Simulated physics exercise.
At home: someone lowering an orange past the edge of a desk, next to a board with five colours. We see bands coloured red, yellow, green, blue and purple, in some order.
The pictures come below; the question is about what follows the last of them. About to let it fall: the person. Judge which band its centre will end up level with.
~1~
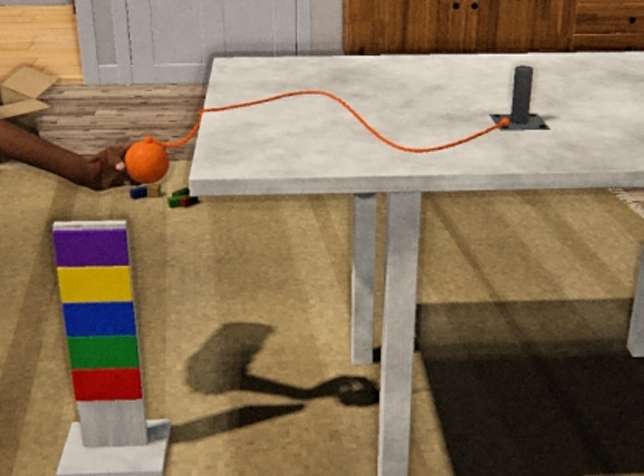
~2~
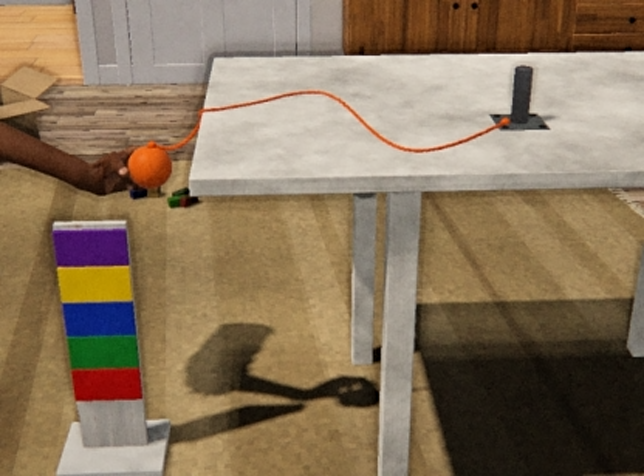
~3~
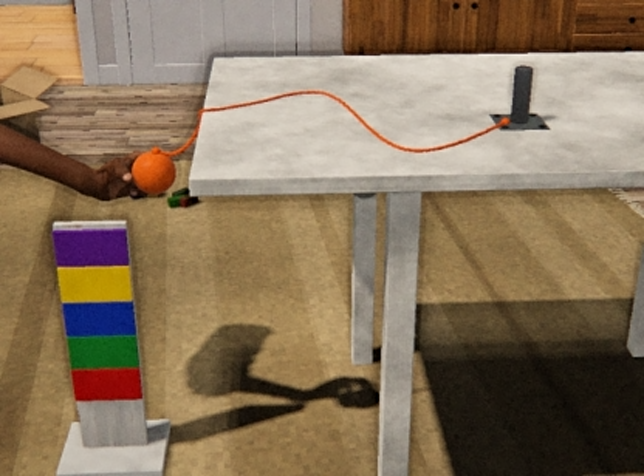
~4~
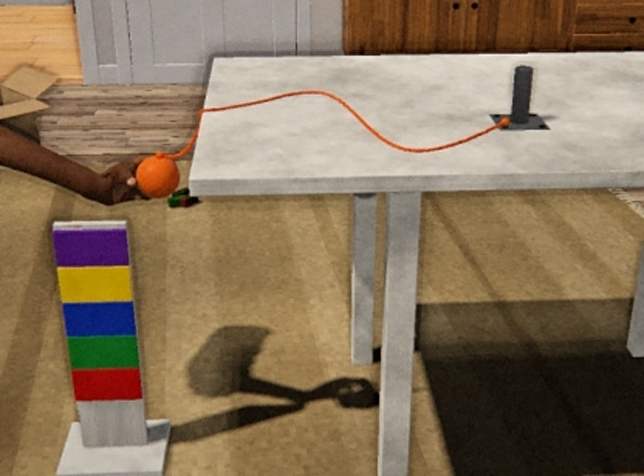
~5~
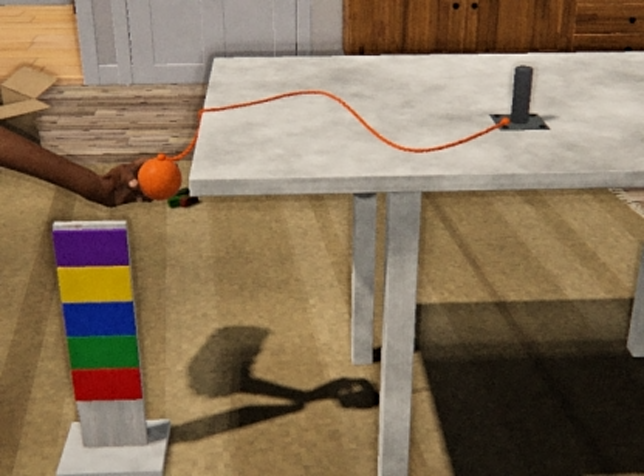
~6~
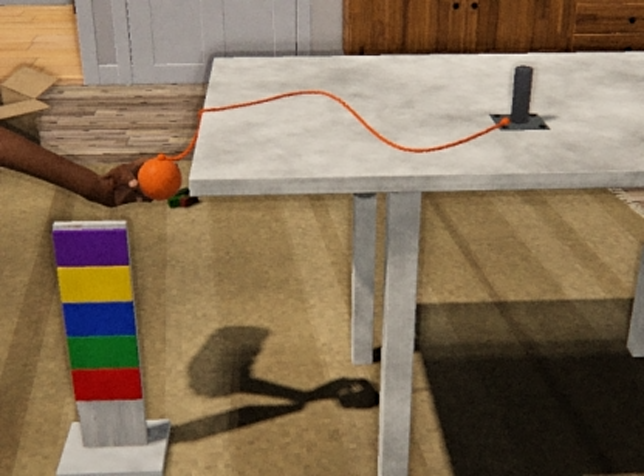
I would say green.
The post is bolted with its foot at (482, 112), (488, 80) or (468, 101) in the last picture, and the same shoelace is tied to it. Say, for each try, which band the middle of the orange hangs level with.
Red; green; red.
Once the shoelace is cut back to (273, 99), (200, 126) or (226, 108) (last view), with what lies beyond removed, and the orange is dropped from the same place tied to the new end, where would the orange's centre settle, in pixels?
Taking the tries in order gives (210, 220), (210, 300) and (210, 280).
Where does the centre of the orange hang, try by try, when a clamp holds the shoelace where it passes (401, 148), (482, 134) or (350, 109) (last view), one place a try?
Pixel spots, one per try: About (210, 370), (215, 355), (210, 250).
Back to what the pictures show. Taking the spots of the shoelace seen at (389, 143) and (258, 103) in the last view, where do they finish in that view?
(340, 123) and (205, 241), roughly.
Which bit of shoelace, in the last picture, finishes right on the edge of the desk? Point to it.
Pixel (341, 102).
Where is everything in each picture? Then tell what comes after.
Orange (147, 162); purple (91, 249); yellow (95, 286); blue (99, 320); green (103, 354); red (107, 386), in the first picture.
Orange (150, 167); shoelace through (478, 135) (398, 147) (358, 117) (312, 93) (235, 107), in the second picture.
Orange (154, 173), in the third picture.
Orange (158, 177); shoelace through (478, 135) (398, 147) (358, 117) (312, 93) (235, 107), in the fourth picture.
Orange (160, 179), in the fifth picture.
Orange (160, 179); shoelace through (478, 135) (398, 147) (358, 117) (312, 93) (235, 107), in the sixth picture.
Soon after, orange near (203, 335); level with blue.
Then, orange near (220, 374); level with green.
At rest, orange near (218, 375); level with green. Its centre hangs level with the green band.
